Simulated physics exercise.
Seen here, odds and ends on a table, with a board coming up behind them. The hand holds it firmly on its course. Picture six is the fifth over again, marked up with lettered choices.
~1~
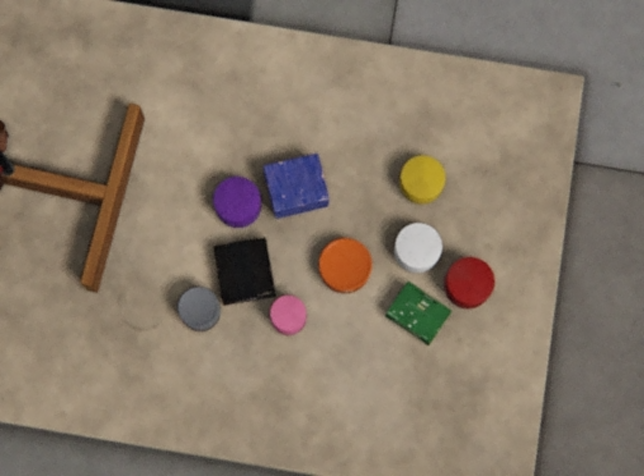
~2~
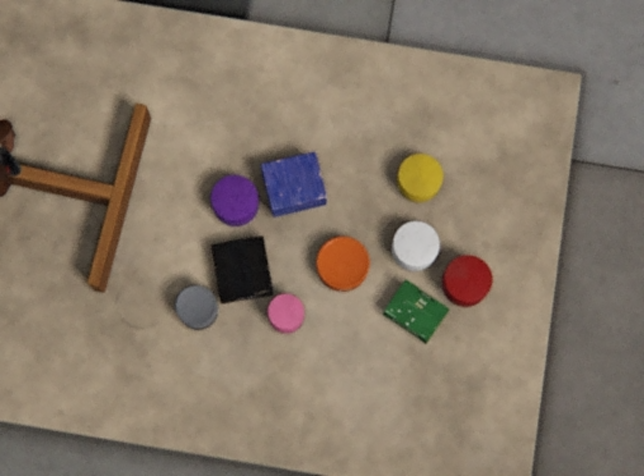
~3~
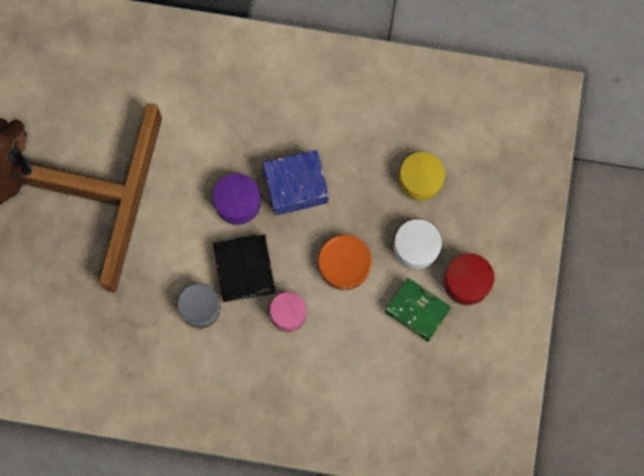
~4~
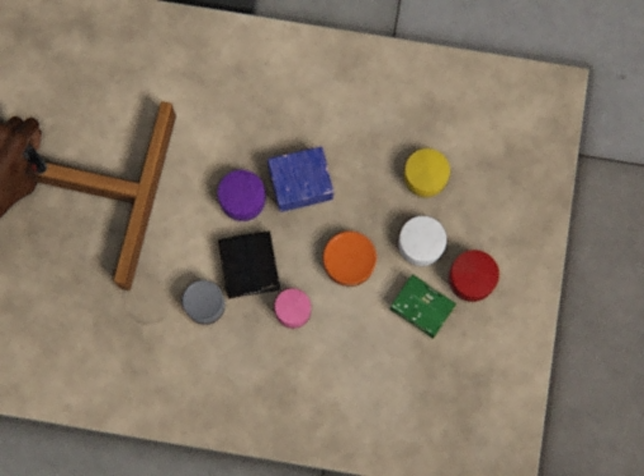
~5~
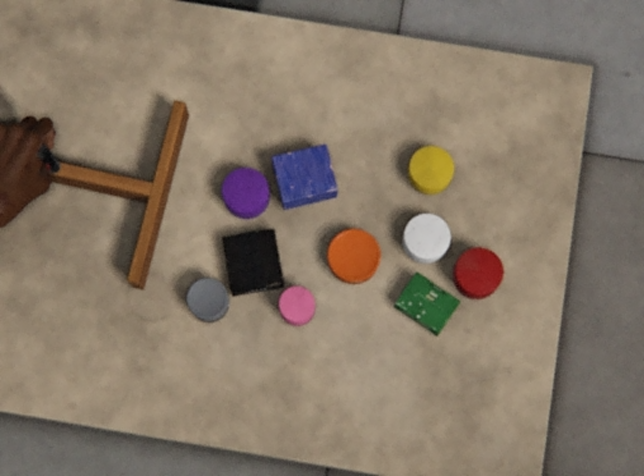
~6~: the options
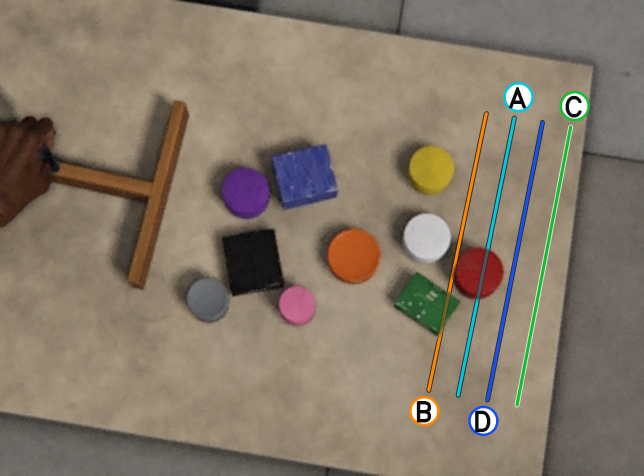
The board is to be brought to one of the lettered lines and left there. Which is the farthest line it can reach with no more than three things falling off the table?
Line A.
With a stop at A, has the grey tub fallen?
By then, no.
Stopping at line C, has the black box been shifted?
Yes.
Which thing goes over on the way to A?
The red tin goes over.
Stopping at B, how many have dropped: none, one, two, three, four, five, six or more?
By then, one.
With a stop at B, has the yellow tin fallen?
By then, no.
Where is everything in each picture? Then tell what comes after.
In the first picture, red tin (469, 283); purple pot (237, 203); green box (418, 314).
In the second picture, board (117, 193); black box (242, 270).
In the third picture, board (129, 193); orange tub (344, 263).
In the fourth picture, board (143, 191); grey tub (204, 303).
In the fifth picture, board (157, 190); pink tin (297, 306); red tin (478, 274); purple pot (246, 194).
On the copy, A at (487, 253); B at (458, 248); C at (545, 262); D at (516, 258).
On A. First, board (275, 209); grey tub (265, 326); pink tin (308, 321).
Then, board (394, 228); red tin (510, 283); yellow tin (482, 181).
Finally, board (487, 243); red tin over the edge; yellow tin (573, 196); one fallen.
By contrast, B is within the limit but short; C drops seven; D drops five.
